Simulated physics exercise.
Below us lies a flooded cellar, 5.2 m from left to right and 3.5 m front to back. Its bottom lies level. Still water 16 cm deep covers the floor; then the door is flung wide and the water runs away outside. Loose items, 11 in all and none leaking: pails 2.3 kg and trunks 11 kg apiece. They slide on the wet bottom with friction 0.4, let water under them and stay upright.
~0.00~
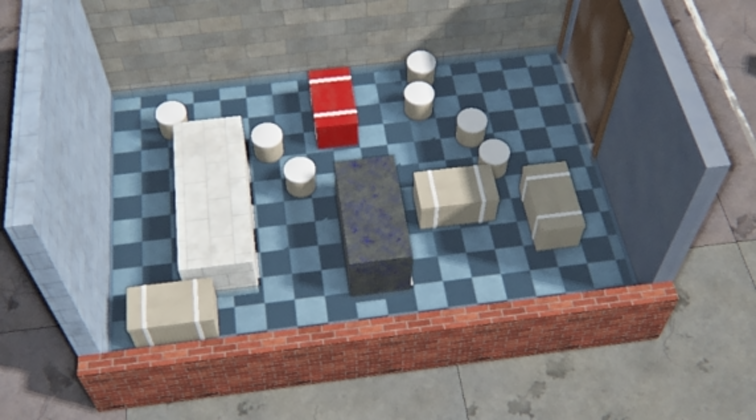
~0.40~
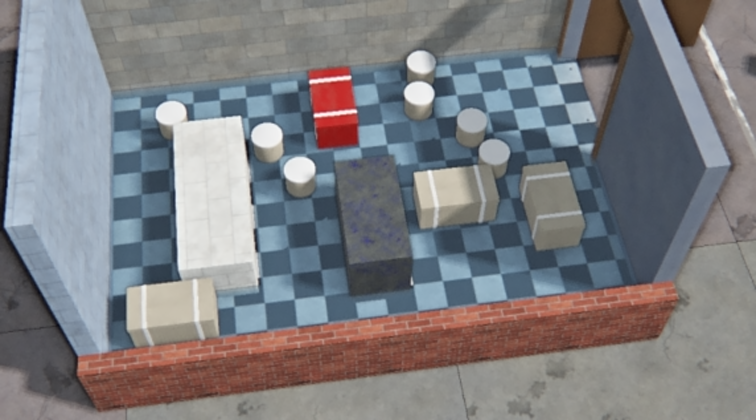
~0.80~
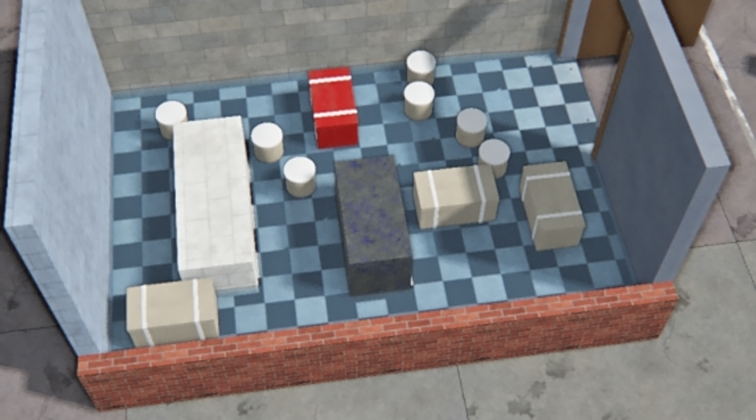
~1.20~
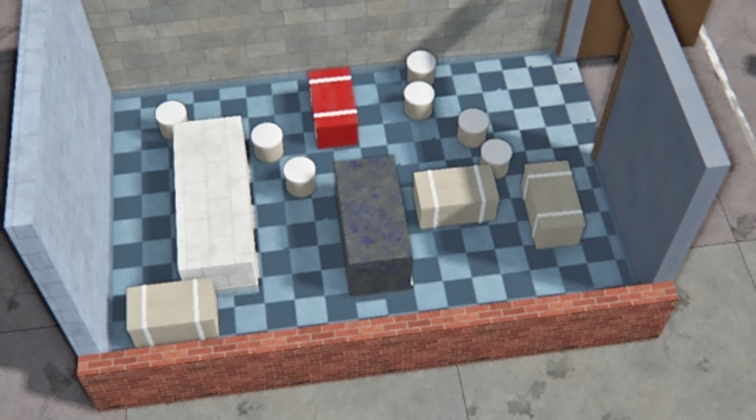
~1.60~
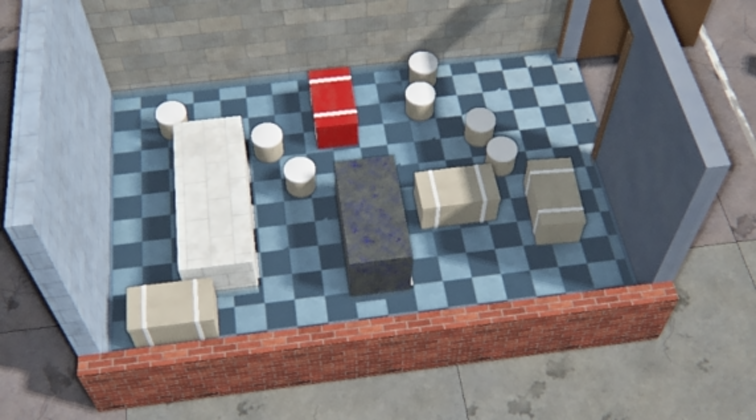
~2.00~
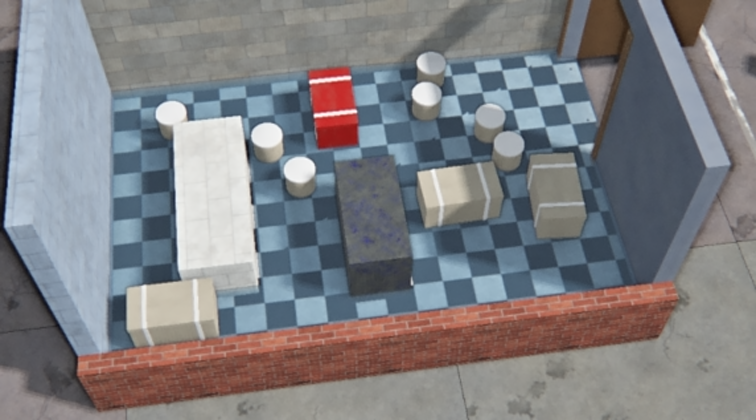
Blue-checked walled room with a brown door swinging open at upper right, then nearby pails and tan trunks drifting slightly rightward.
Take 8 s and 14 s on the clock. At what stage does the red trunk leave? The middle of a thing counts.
It leaves between the two times.
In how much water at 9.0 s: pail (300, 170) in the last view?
Roughly 12 cm.
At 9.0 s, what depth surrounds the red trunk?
About 11 cm.
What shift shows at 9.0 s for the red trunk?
Roughly 200 cm by then.
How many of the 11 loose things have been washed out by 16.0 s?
8 of them.
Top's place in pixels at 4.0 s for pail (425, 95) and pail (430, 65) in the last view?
Around (482, 75) and (496, 50).
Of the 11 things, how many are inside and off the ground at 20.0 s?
At that moment 2.
After 4.0 s the red trunk is near (368, 91), 0.4 m from its start, afloat; 0 of 11 are out; 11 afloat.
After 9.0 s the red trunk is near (512, 70), 2.0 m from its start, afloat; 6 of 11 are out; 5 afloat.
After 16.0 s the red trunk has gone out (at 10.7 s); 8 of 11 are out; 3 afloat.
After 20.0 s the red trunk has gone out (at 10.7 s); 9 of 11 are out; 2 afloat.
